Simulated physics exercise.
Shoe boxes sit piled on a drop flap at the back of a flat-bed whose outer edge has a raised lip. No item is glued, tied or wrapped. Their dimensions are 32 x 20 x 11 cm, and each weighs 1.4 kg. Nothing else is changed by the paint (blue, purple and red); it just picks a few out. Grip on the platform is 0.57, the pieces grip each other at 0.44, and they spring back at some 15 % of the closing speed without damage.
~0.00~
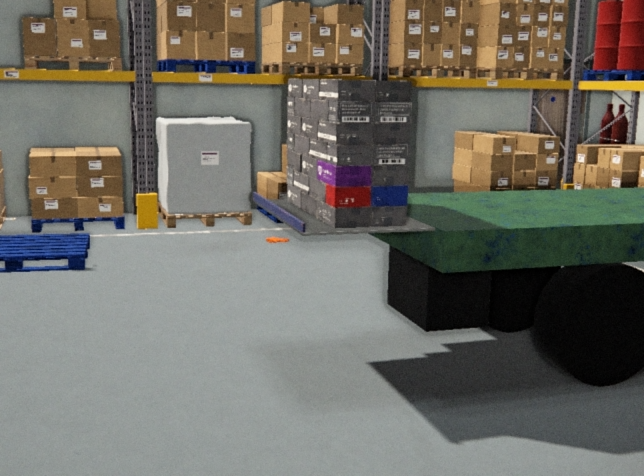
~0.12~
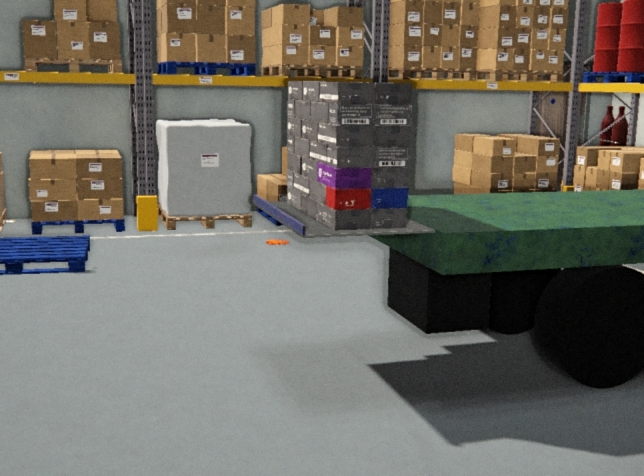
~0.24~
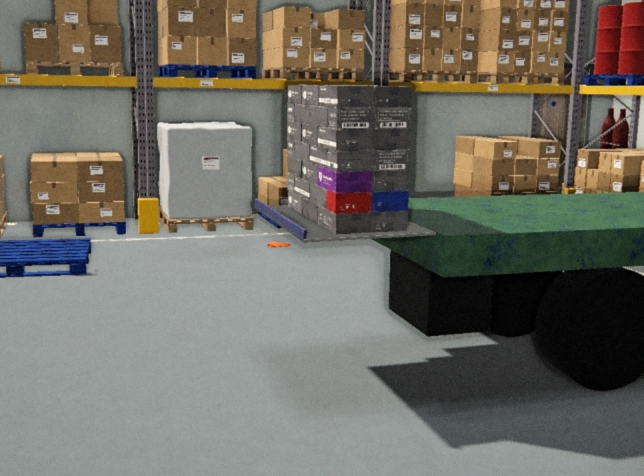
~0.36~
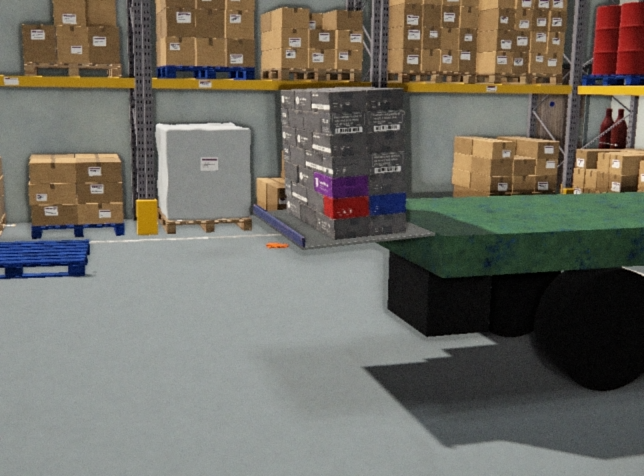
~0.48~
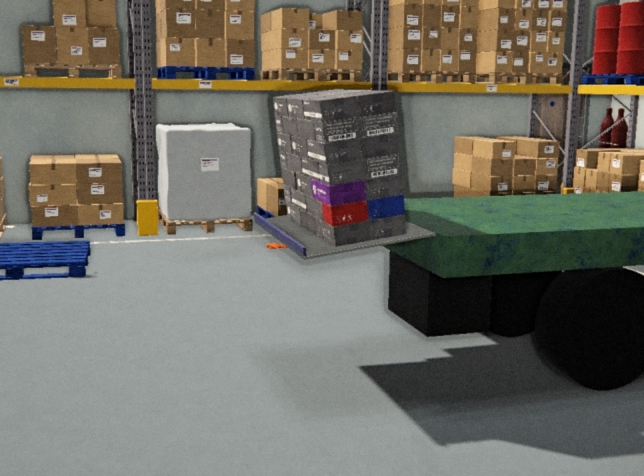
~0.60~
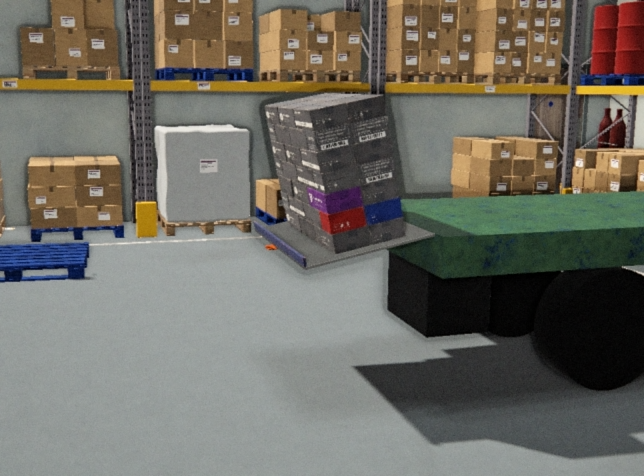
At the start, a stack of dark boxes, with a few purple, red and blue ones low down, sits on a level platform at the end of a green flatbed in a warehouse. The platform's left end then slopes gradually downward, and the stack leans left with it, its boxes keeping their arrangement.
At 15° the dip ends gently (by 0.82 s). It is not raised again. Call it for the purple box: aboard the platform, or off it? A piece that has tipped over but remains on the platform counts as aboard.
Off.
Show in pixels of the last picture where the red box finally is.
Its middle finishes near pixel (310, 244) of the last picture.
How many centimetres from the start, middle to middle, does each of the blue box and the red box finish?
Distances: Blue 10, red 30 (cm).
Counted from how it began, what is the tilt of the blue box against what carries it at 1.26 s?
Tilt: Approx. 20°.
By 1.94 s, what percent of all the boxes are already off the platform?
It's 60 percent at that point.
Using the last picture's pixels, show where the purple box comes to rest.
End point, last view: About (239, 394).
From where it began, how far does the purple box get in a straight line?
Some 126 centimetres.
After 0.94 s, slope 15°; none of the 48 boxes off the platform, 48 disturbed; purple box leaning 5°; blue box leaning 5°.
After 1.26 s, slope 15°; 3 of the 48 boxes off the platform; purple box leaning 27°; red box leaning 27°.
After 1.54 s, slope 15°; 27 of the 48 boxes off the platform; purple box on its side; red box leaning 45°, 53 mm lower.
After 1.94 s, slope 15°; 30 of the 48 boxes off the platform; purple box on its side; red box leaning 46°, 52 mm lower.
By the end (2.3 s), slope 15°; 30 of the 48 boxes off the platform; purple box on its side; red box leaning 46°, 52 mm lower; blue box shifted 15 mm. As the last picture would show them, middles, purple box near (239, 394), red box near (310, 244).
